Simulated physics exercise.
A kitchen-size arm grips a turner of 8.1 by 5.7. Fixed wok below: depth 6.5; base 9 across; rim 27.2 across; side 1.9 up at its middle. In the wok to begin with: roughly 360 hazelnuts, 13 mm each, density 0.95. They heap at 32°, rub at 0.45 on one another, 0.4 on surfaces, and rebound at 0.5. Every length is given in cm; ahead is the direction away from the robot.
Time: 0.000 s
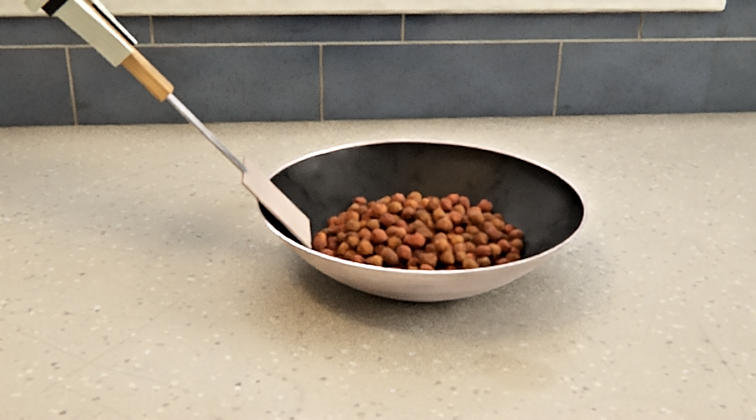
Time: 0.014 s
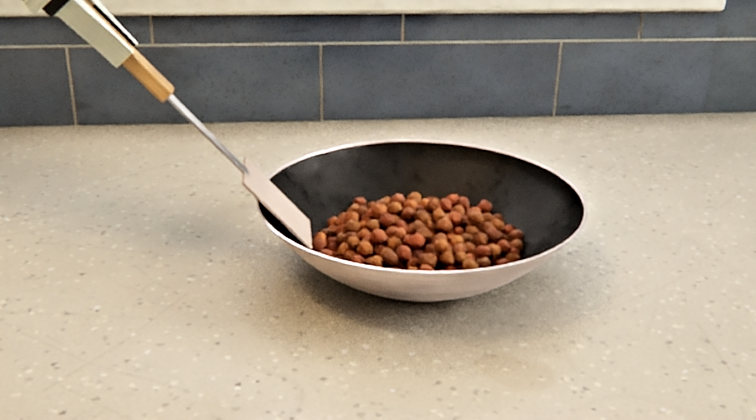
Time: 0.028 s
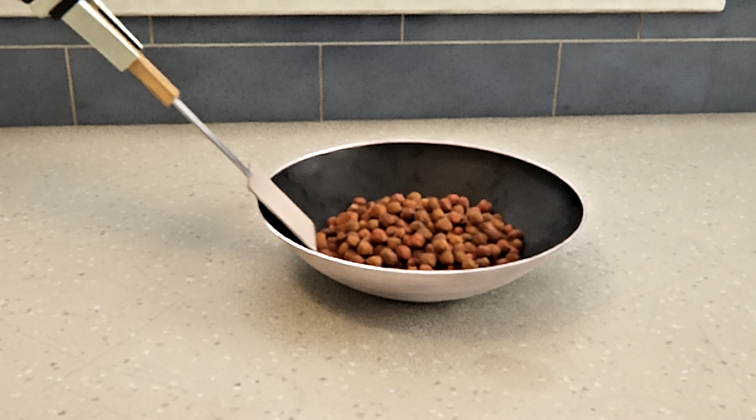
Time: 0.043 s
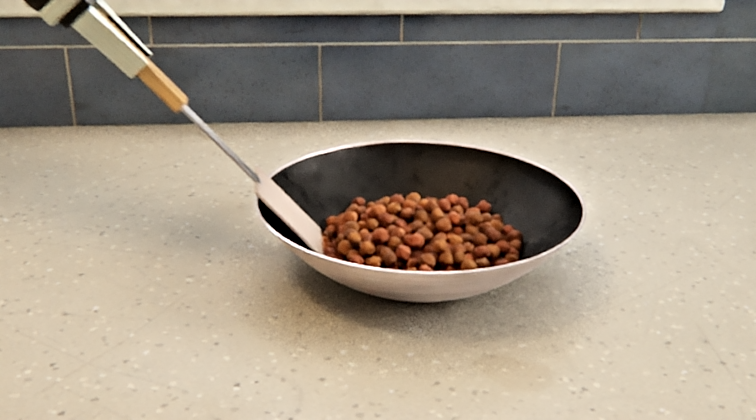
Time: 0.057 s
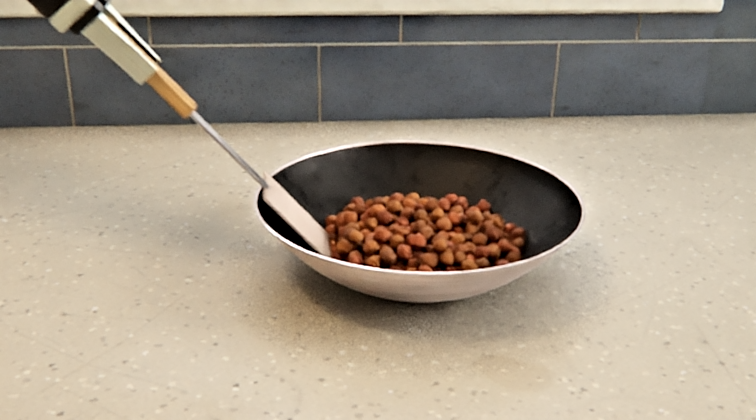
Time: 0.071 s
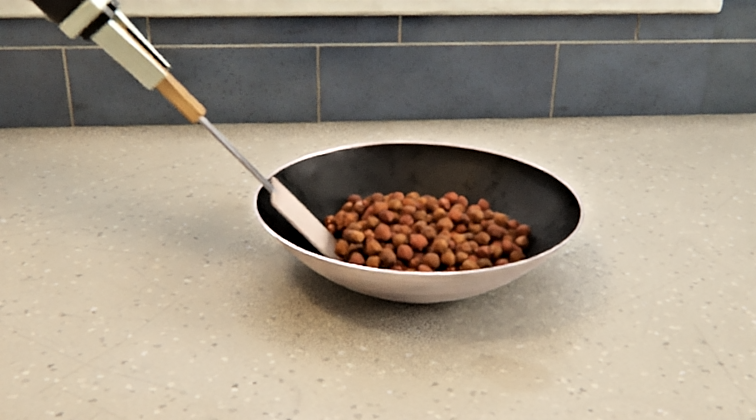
A turner held by a robot arm slides slightly to the right and down inside a black-lined wok on a speckled counter, nudging the heap of brown hazelnuts a little to the right while the wok barely moves.
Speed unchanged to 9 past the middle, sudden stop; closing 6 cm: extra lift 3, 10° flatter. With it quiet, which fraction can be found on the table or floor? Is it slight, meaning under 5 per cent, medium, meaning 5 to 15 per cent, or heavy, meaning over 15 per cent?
It is medium, from 5 to 15 per cent.
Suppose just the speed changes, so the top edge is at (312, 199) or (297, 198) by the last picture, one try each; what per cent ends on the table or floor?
About 30 and 20 per cent.
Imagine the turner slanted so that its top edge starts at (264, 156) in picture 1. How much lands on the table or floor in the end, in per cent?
Near 15 in a hundred.
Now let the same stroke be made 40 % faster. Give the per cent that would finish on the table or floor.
In that case, around 20 per cent would end on the table or floor.
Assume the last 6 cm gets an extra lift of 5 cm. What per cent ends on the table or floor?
It comes to around 10 percent.
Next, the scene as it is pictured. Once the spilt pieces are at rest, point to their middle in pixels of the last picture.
I'd point to somewhere close to (670, 249).
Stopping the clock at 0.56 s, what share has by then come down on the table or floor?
I'd say close to 8 in a hundred.
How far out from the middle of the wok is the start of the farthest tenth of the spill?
35 cm.
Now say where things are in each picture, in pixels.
In the first frame, turner top edge at (243, 169), sloping 49°; upper third of the load around (419, 230), from x 320 to 515, top at y 200; 358 in the wok.
In the second frame, turner top edge at (244, 170), sloping 49°; upper third of the load around (419, 230), from x 320 to 515, top at y 200.
In the third frame, turner top edge at (248, 174), sloping 49°; upper third of the load around (421, 230), from x 320 to 515, top at y 200.
In the fourth frame, turner top edge at (256, 179), sloping 49°; upper third of the load around (421, 230), from x 325 to 515, top at y 200.
In the fifth frame, turner top edge at (265, 185), sloping 49°; upper third of the load around (421, 233), from x 330 to 520, top at y 200.
In the sixth frame, turner top edge at (272, 190), sloping 49°; upper third of the load around (421, 231), from x 330 to 525, top at y 200; 358 in the wok.
By 0.19 s, sloping 49°, highest piece 5 above the table; 358 in the wok.
By 0.30 s, sloping 46°, highest piece 7 above the table; 358 in the wok.
By 0.56 s, sloping 39°, highest piece 8 above the table; 322 in the wok, 29 on the table or floor, 7 on the blade or in flight.
By 1.61 s, sloping 39°, highest piece 6 above the table; 322 in the wok, 36 on the table or floor.
Final count, 322 in the wok, 36 on the table or floor. That is 10 % on the table or floor.
